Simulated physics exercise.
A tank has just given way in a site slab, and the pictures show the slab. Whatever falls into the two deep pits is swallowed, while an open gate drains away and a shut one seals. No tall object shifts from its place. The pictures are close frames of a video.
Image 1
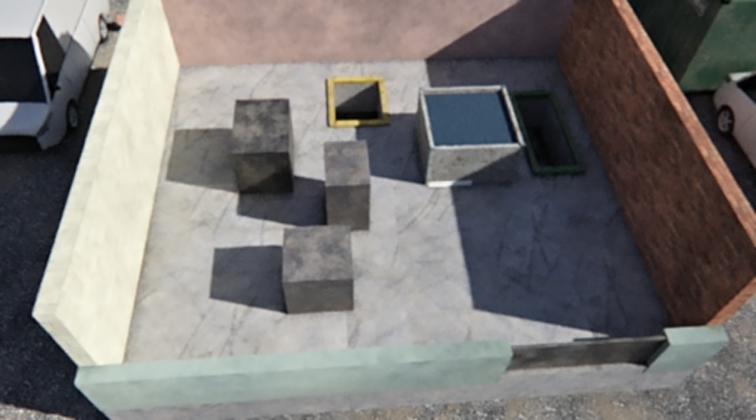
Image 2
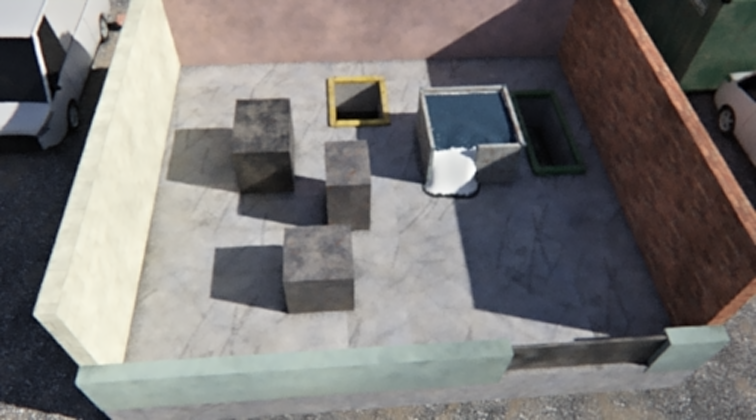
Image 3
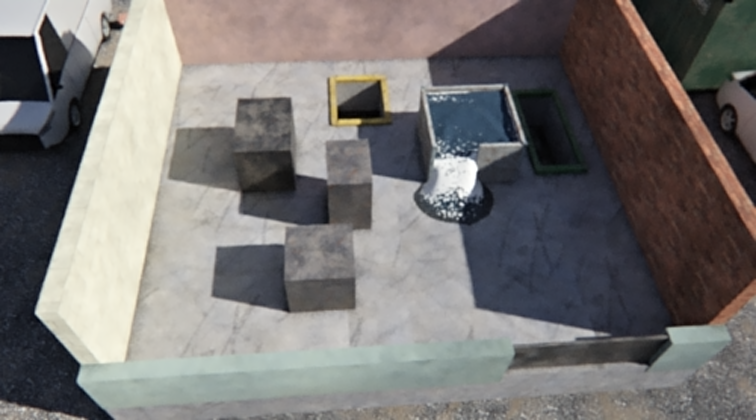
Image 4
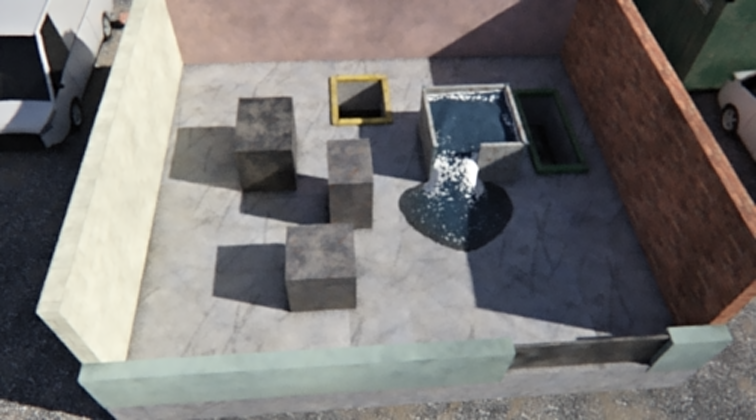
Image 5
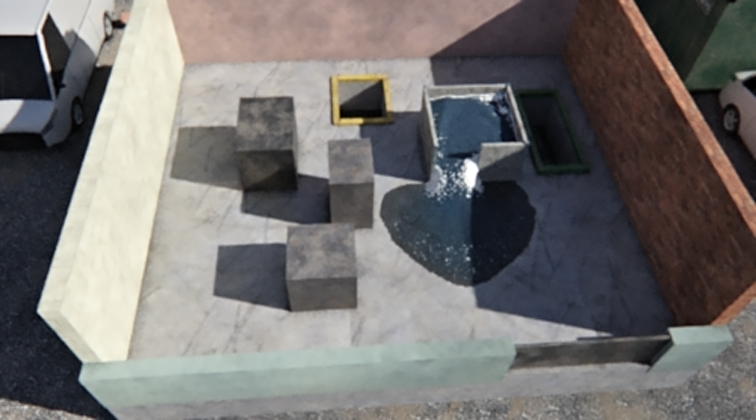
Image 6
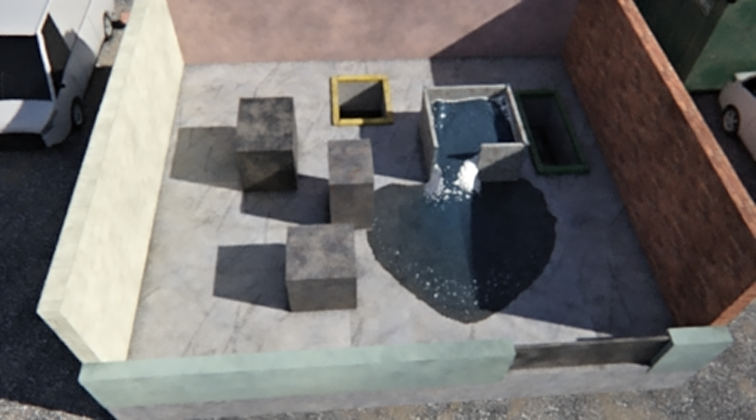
A walled concrete slab fills the view from high above, with a cream wall at left, a pinkish wall behind, a brick wall at right and a low pale green wall in front. Three dark grey blocks stand left of centre, near a yellow-framed opening, a water-filled tank and a green-framed opening. Water bursts from the tank's front, foaming white, and spreads forward and sideways in a widening dark pool.
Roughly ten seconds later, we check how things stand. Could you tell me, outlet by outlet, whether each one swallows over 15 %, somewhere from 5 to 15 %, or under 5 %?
In order: The gate will take below five per cent; the yellow pit will take below five per cent; the green pit will take below five per cent.
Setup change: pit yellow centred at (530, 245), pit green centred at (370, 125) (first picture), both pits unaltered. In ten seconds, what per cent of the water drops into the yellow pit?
So the yellow pit ends up with 8 in a hundred.
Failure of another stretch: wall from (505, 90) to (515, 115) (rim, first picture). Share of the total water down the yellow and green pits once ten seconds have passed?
The yellow pit takes 0 per cent and the green pit 60 per cent.
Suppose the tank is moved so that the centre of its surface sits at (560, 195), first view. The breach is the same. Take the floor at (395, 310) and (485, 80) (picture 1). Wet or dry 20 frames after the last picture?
Result, in sequence: Waterlogged; unreached.
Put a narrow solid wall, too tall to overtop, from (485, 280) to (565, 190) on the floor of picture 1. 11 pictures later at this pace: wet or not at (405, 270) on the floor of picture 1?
Verdict: The spot is submerged.
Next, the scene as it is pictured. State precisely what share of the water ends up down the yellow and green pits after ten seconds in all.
Close to 0 per cent, and close to 0 per cent.
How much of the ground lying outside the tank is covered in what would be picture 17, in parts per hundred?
I reckon around 30 %.
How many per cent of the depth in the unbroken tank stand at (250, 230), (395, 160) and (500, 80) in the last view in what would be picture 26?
First 2, next 0, last 0 in a hundred.
A moment on, water covers 25 % of the floor; the gate 0 %, the yellow pit 0 %, the green pit 0 %.
Next, water covers 30 % of the floor; the gate 0 %, the yellow pit 0 %, the green pit 0 %.
Then, water covers 40 % of the floor; the gate 0 %, the yellow pit 0 %, the green pit 0 %.
Later, water covers 60 % of the floor; the gate 0 %, the yellow pit 0 %, the green pit 0 %.
In the end, water covers 75 % of the floor; the gate 0 %, the yellow pit 0 %, the green pit 0 %.
